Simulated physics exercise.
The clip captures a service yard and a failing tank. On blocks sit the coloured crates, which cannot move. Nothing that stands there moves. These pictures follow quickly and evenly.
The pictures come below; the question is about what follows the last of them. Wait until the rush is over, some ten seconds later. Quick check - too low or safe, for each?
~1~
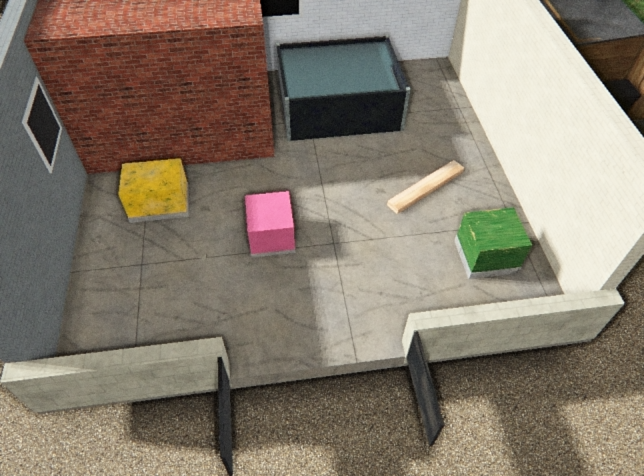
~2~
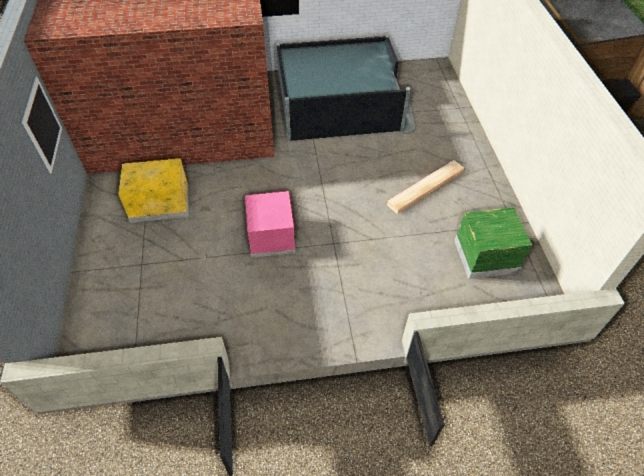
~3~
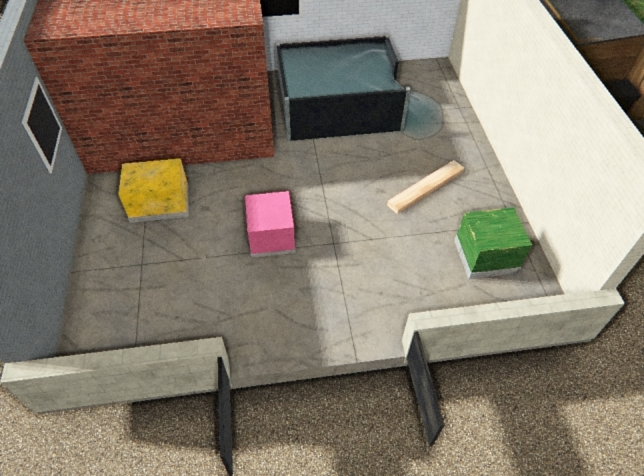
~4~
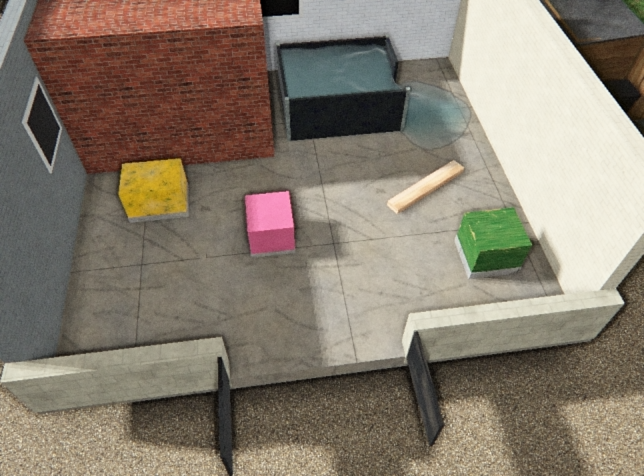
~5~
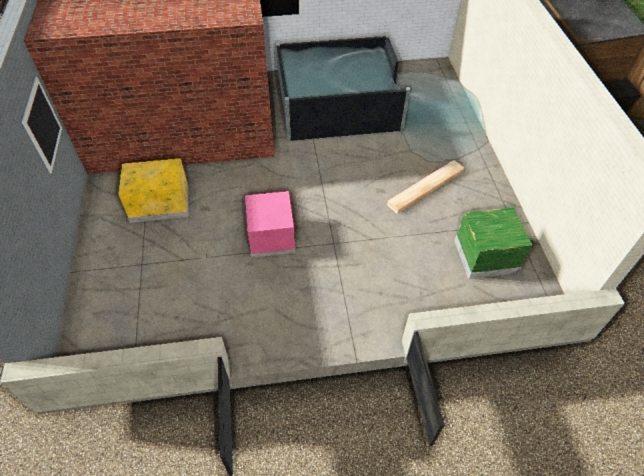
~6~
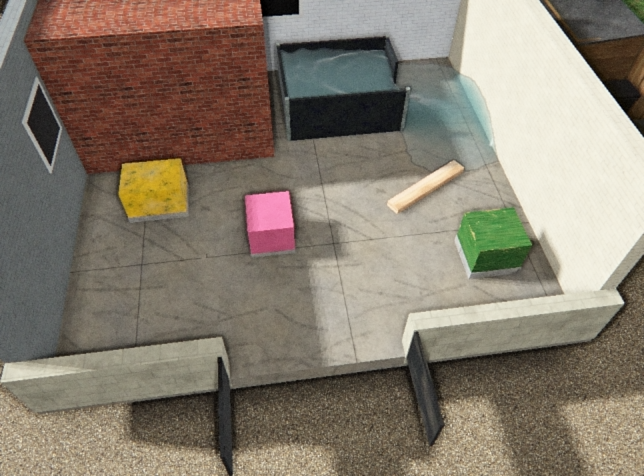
Pink crate too low; yellow crate safe; green crate too low.
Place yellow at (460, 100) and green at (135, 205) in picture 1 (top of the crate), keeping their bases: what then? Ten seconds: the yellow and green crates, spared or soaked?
Yellow crate: Is overtopped. Green crate: Is missed.
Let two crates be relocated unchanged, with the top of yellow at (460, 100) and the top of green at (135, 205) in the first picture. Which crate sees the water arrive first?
Yellow crate.
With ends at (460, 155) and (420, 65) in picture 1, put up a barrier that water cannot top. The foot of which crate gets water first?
My answer: The one in green.
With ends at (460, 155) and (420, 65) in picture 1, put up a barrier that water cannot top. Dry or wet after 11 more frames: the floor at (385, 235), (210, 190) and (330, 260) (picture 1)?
Taking the three spots in order: Soaked, spared, soaked.
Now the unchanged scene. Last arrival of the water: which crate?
It would be the one in yellow.
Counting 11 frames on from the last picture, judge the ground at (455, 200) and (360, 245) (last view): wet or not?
Going in order, I'd say drenched for the first and clear for the second.
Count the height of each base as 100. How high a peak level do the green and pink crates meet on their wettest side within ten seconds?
180 and 190 per cent, roughly.
A moment on, water covers 15 % of the floor; the pink crate not reached, the yellow crate not reached, the green crate water round its plinth.
Next, water covers 25 % of the floor; the pink crate not reached, the yellow crate not reached, the green crate water round its plinth.
Then, water covers 50 % of the floor; the pink crate water round its plinth, the yellow crate not reached, the green crate water round its plinth.
Later, water covers 85 % of the floor; the pink crate water round its plinth, the yellow crate water round its plinth, the green crate water round its plinth.
In the end, water covers 100 % of the floor; the pink crate was topped, the yellow crate stayed above the water, the green crate was topped.
